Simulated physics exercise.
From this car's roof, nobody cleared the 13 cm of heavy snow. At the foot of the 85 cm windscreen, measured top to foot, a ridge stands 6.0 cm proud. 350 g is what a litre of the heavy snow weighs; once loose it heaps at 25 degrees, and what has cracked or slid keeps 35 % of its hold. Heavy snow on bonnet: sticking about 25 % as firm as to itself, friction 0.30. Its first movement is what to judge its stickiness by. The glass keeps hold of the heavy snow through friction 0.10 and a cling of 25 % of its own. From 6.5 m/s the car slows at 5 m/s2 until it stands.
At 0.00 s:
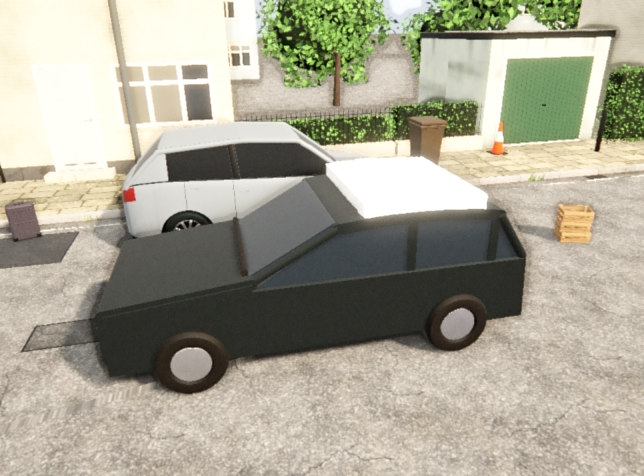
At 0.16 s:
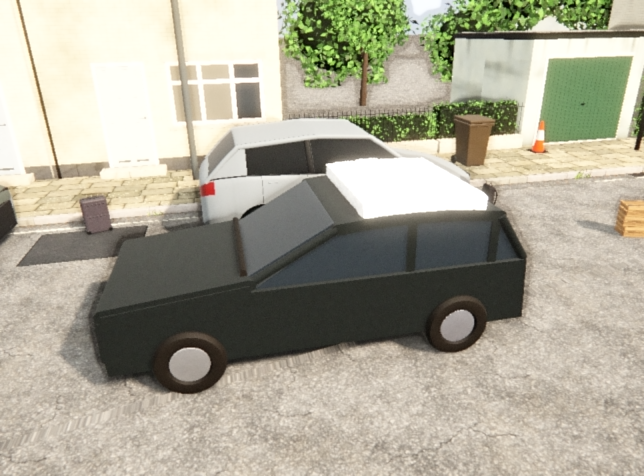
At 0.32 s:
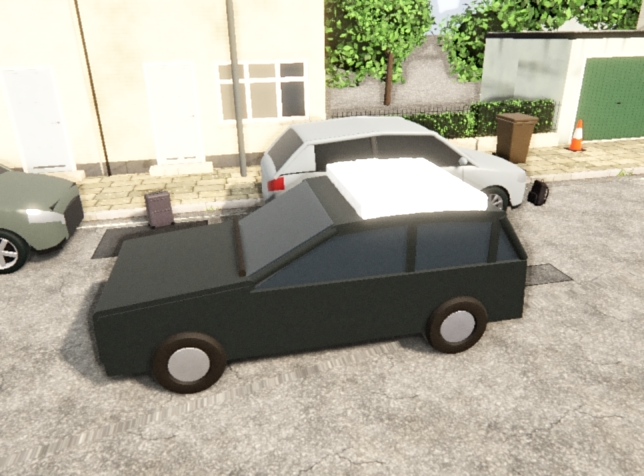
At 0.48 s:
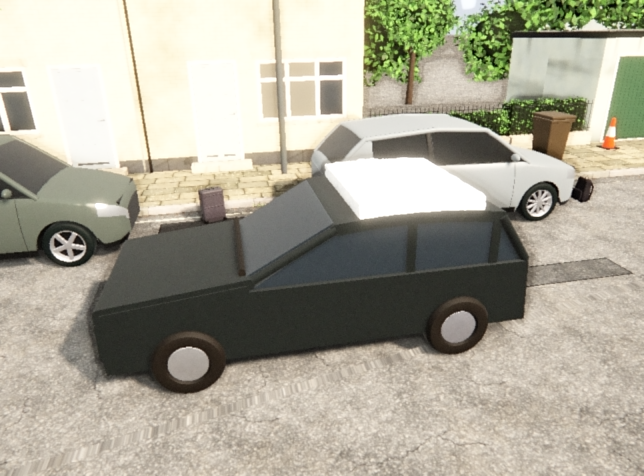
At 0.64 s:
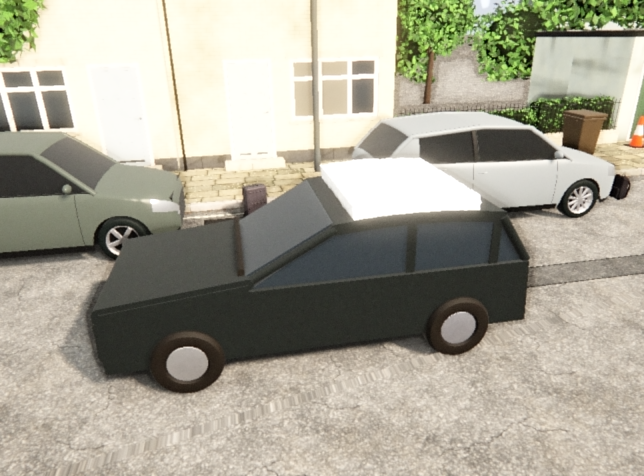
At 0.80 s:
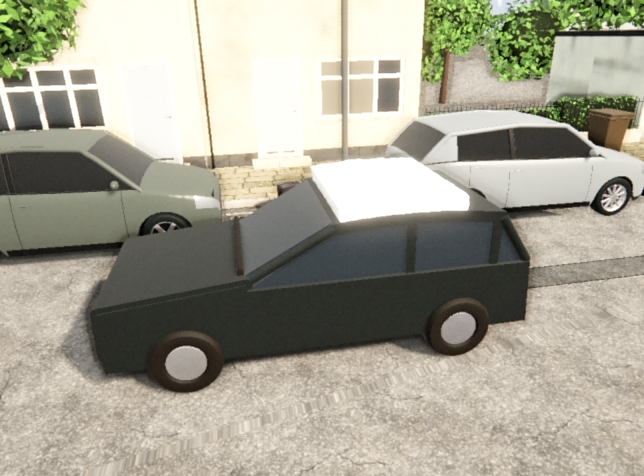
Dark boxy car driving left past parked cars and houses, the thick white snow on its roof slowly sliding forward toward the windscreen.
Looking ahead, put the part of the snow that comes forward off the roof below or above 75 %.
I'd put it north of 75 percent.
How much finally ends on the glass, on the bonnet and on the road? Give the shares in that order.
Roughly 18 % ends on the glass, 65 % on the bonnet and 18 % on the road.
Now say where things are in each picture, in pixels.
In the first frame, leading edge of the heavy snow at (364, 205).
In the second frame, leading edge of the heavy snow at (363, 209).
In the third frame, leading edge of the heavy snow at (362, 208), its middle shifted 4 mm.
In the fourth frame, leading edge of the heavy snow at (360, 208), its middle shifted 2.3 cm.
In the fifth frame, leading edge of the heavy snow at (353, 209), its middle shifted 7.6 cm.
In the sixth frame, leading edge of the heavy snow at (340, 211), its middle shifted 18 cm.
After 1.24 s, 47 % of the snow is on the roof, 53 % on the glass, none on the bonnet and none has gone off the nose.
After 1.76 s, none of the snow is on the roof, 20 % on the glass, 80 % on the bonnet and none has gone off the nose.
After 2.28 s, none of the snow is on the roof, 19 % on the glass, 74 % on the bonnet and 7 % has gone off the nose.
After 2.80 s, none of the snow is on the roof, 19 % on the glass, 64 % on the bonnet and 18 % has gone off the nose.
After 2.90 s, at the end, none of the snow is on the roof, 19 % on the glass, 64 % on the bonnet and 18 % has gone off the nose.
